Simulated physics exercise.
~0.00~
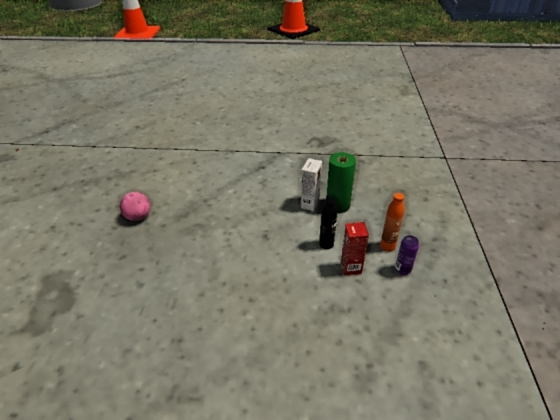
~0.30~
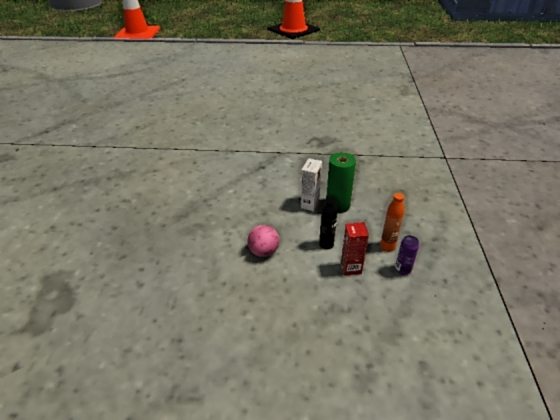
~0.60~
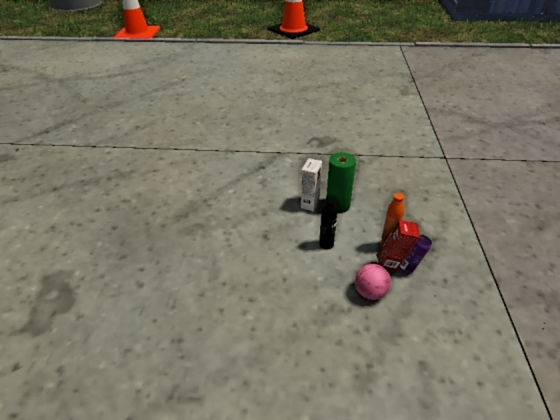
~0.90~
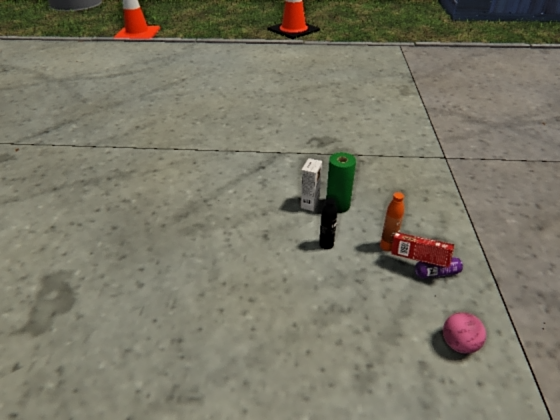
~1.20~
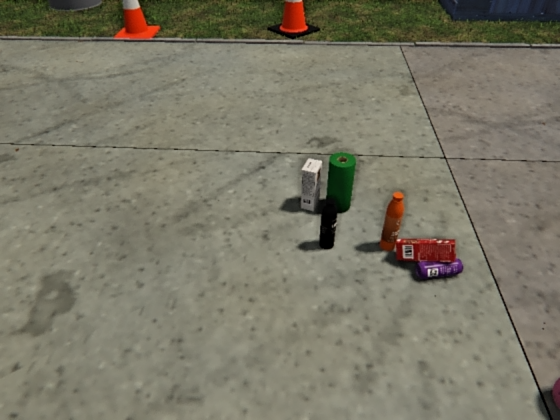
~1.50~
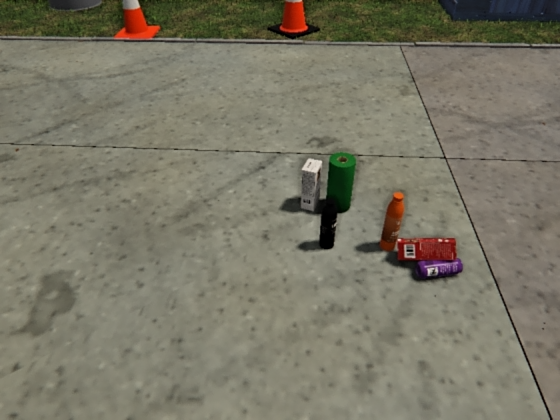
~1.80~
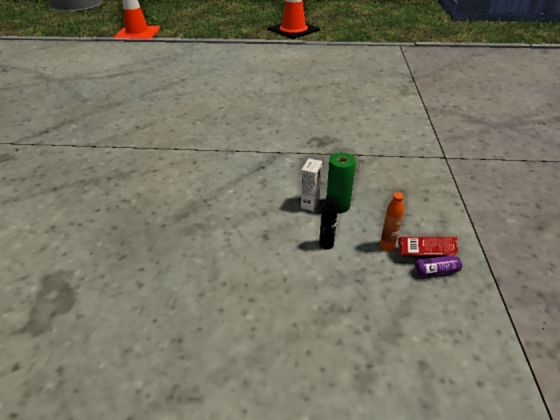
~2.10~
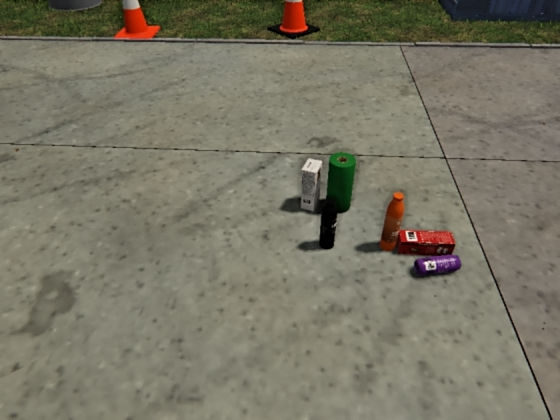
A green roll stood among a white carton, a black bottle, an orange bottle, a red carton and a purple can as a pink ball rolled in from the left, knocked over the red carton and purple can, and rolled out at the lower right, leaving the others standing.
